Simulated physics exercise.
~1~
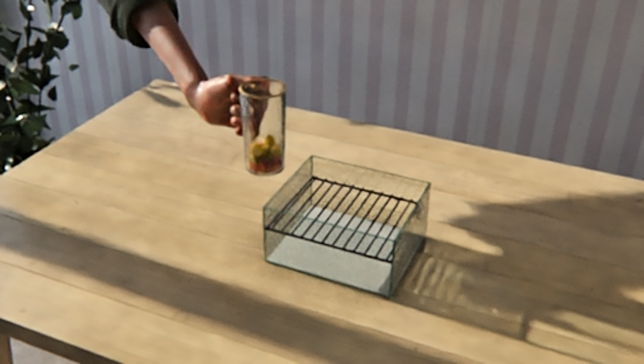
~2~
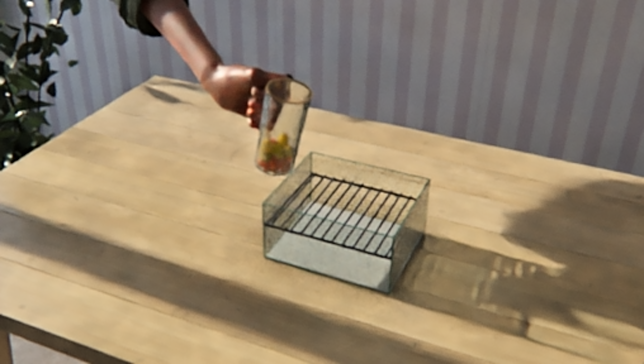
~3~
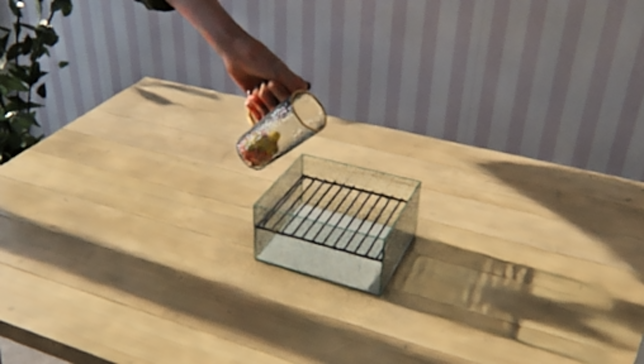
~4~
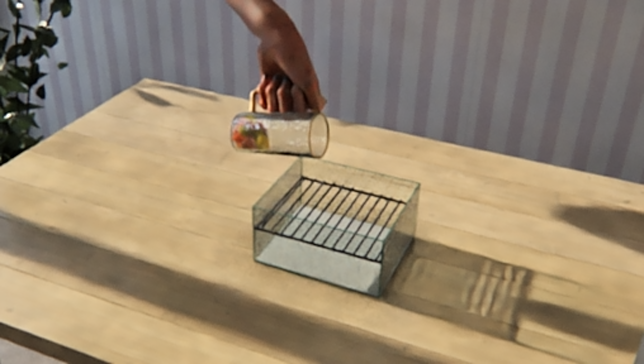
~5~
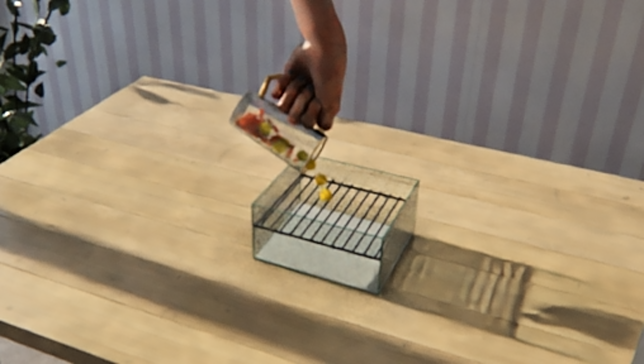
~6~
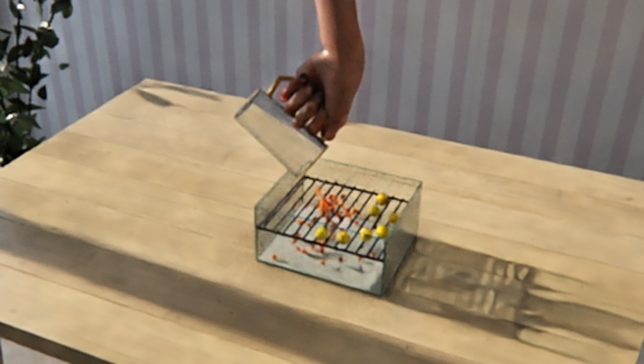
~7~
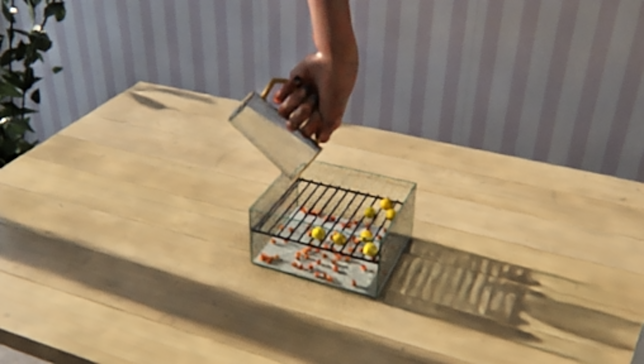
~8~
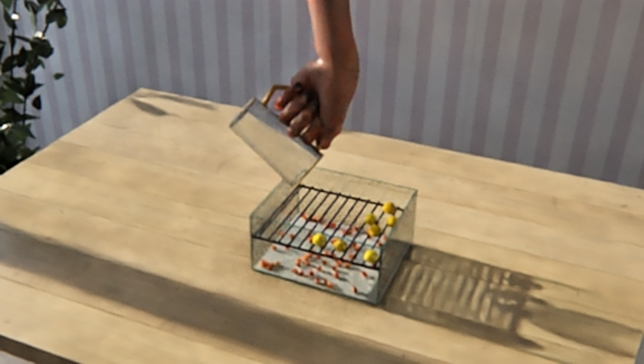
To begin with, a hand holds a clear cup of small yellow and orange pieces above a square glass box fitted with a dark wire rack, on a wooden table. The hand moves the cup a little to the right and tilts it until it lies on its side. Then the mouth tips downward, and yellow balls begin dropping out, with the orange bits following. The orange bits slip between the wires while the yellow balls stay on top. Finally, the emptied cup is held upside down, with every orange piece below the rack and every yellow one resting on it.
